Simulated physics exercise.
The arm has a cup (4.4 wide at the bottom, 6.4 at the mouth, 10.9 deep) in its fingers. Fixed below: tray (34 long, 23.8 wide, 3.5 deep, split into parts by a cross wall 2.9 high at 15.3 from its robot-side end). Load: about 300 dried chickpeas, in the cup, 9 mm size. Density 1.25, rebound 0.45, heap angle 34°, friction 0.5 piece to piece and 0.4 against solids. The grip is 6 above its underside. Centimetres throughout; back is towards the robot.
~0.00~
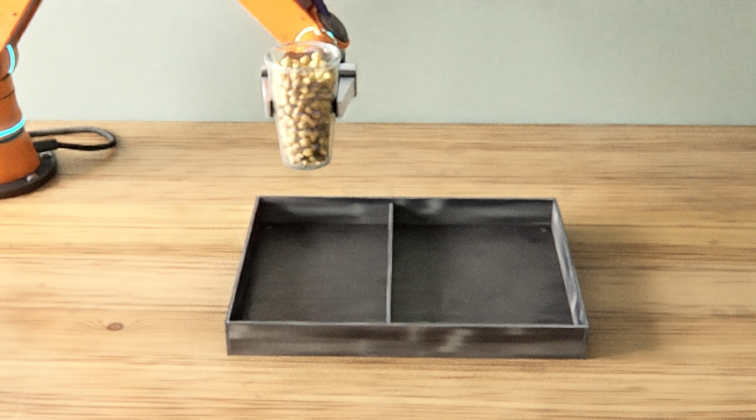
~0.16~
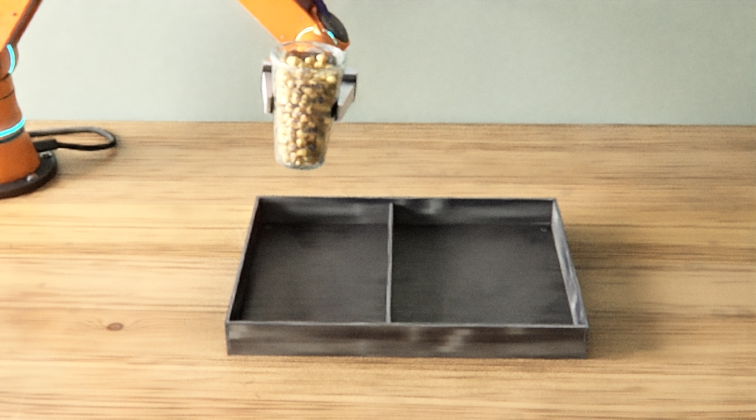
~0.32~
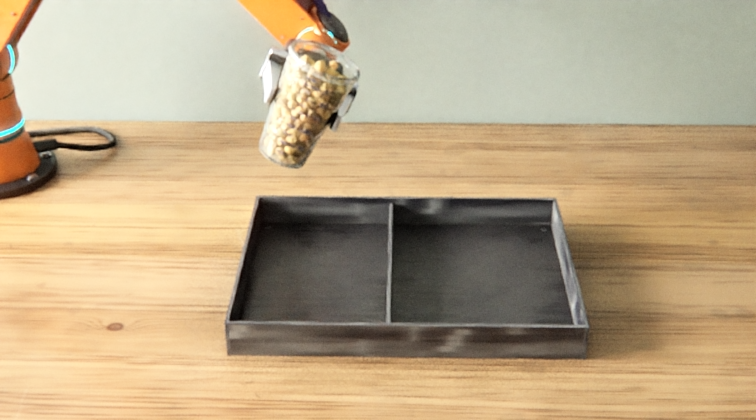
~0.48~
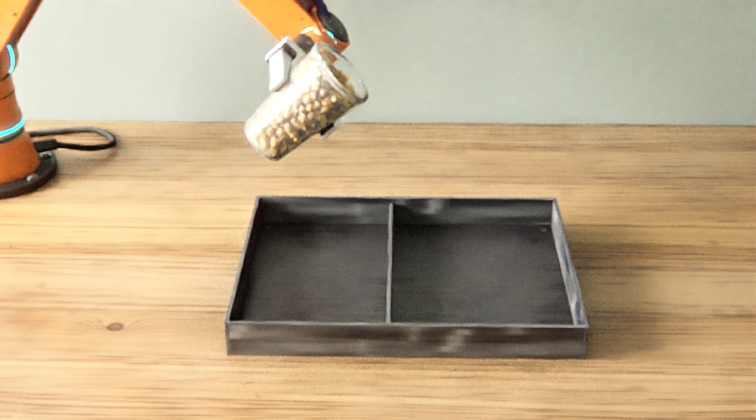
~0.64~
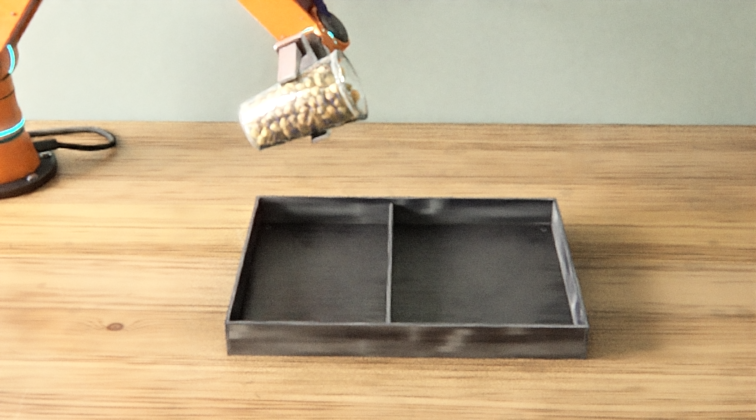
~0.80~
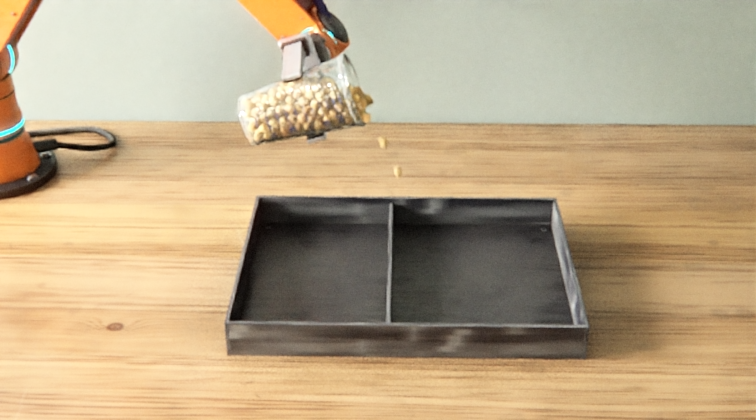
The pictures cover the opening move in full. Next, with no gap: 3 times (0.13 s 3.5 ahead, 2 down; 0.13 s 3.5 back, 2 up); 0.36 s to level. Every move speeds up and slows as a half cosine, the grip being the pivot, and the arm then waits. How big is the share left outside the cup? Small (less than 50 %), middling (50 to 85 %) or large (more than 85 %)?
Outside the cup the share is small, less than 50 %.
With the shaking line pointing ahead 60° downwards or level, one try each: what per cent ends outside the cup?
Some 15 and 55 per cent.
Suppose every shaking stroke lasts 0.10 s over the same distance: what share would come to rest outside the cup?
In that case some 40 per cent.
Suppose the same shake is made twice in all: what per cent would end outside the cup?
It would be near 25 per cent.
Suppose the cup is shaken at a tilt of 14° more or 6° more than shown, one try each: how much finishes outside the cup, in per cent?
About 70 and 45 per cent.
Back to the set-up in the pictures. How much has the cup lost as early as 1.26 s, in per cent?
Near 20 per cent so far.
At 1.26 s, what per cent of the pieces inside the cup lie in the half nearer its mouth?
About 55 per cent.
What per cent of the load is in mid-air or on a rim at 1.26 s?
About 3 per cent.
After 1.26 s, tilted 72° forward, highest piece 22 above the table; 245 in the cup, 36 in the far-side part, 8 in the robot-side part, 9 in flight or on a rim.
After 1.71 s, tilted 51° forward, highest piece 23 above the table; 198 in the cup, 69 in the far-side part, 25 in the robot-side part, 6 in flight or on a rim.
After 2.14 s, level, highest piece 24 above the table; 198 in the cup, 70 in the far-side part, 30 in the robot-side part.
After 3.19 s, level, highest piece 24 above the table; 198 in the cup, 70 in the far-side part, 30 in the robot-side part.
At rest, 198 in the cup, 70 in the far-side part, 30 in the robot-side part. That is 34 % outside the cup.
